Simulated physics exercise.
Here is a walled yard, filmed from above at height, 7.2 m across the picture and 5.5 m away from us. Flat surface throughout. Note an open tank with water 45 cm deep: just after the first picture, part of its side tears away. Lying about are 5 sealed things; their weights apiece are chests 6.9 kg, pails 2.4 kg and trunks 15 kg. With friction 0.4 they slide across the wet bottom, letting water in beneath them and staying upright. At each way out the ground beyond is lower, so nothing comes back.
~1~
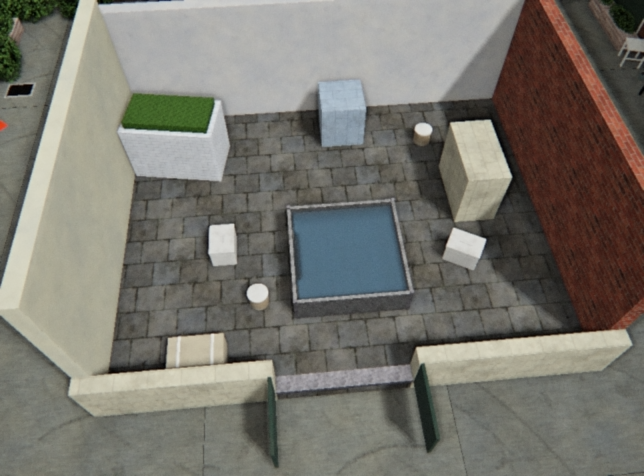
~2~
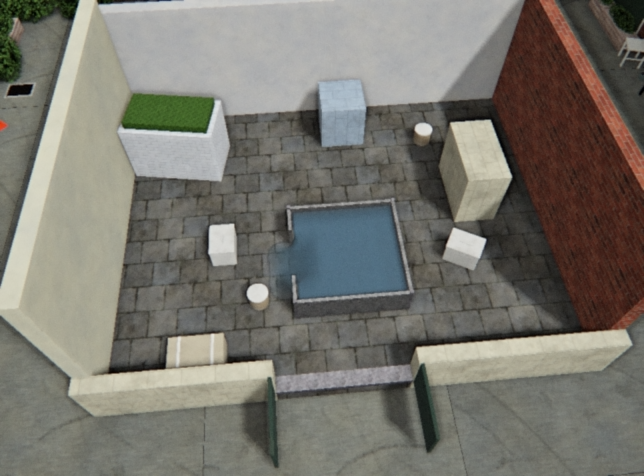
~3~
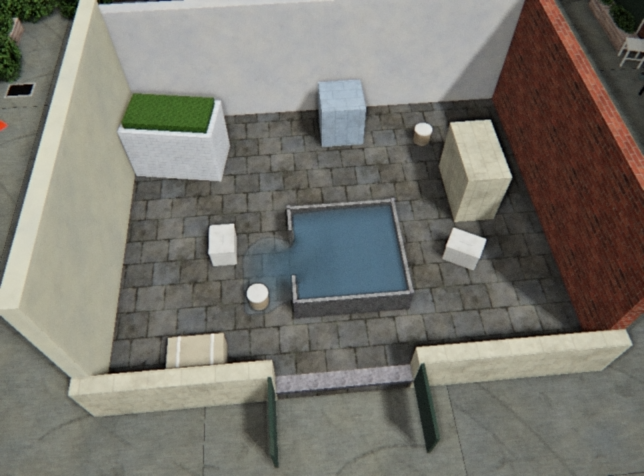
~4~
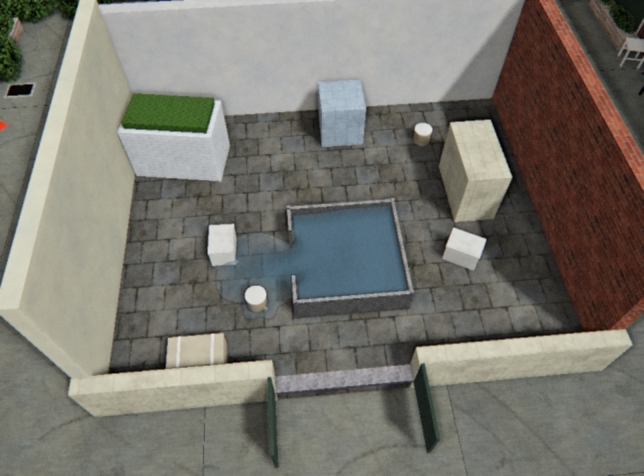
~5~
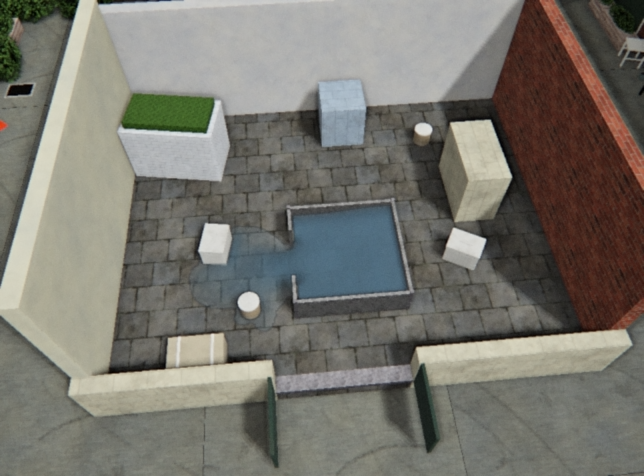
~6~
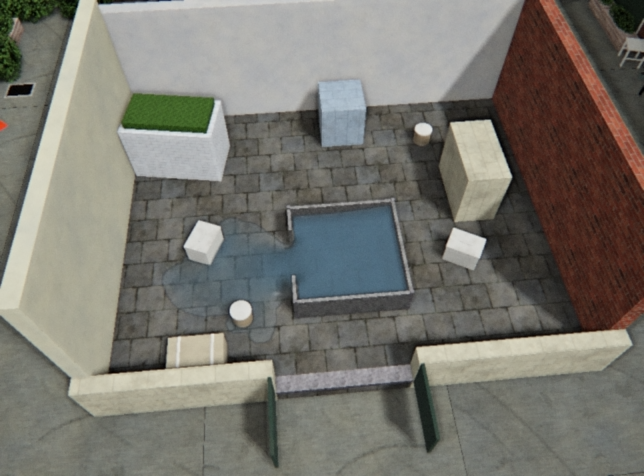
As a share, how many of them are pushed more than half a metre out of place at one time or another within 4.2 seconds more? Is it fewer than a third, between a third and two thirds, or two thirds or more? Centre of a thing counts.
The count shifted gets to a third without getting to two thirds.
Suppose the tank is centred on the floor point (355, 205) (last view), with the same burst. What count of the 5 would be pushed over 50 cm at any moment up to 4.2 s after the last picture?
So the tally would be 2.
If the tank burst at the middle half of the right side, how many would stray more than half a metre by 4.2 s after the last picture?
Then the count would be 2.
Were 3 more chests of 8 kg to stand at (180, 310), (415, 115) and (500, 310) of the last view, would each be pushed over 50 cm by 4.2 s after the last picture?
Above, below, below.
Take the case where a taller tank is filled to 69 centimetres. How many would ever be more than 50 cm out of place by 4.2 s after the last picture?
That would give 3.
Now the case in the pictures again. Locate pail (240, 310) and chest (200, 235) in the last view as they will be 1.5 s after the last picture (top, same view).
Near (160, 338) and (140, 195).
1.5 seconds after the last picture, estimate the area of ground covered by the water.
Roughly 13 m2.
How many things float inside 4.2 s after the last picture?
At that instant the tally stands at 2.
Then, 0.4 s after the last picture 2 of 5 are over 50 cm from their spots; 0 afloat.
Then, 1.5 s after the last picture 2 of 5 are over 50 cm from their spots; 2 afloat.
Then, 2.8 s after the last picture 2 of 5 are over 50 cm from their spots; 3 afloat.
Then, 4.2 s after the last picture 3 of 5 are over 50 cm from their spots, and 3 have been at some point; 2 afloat.
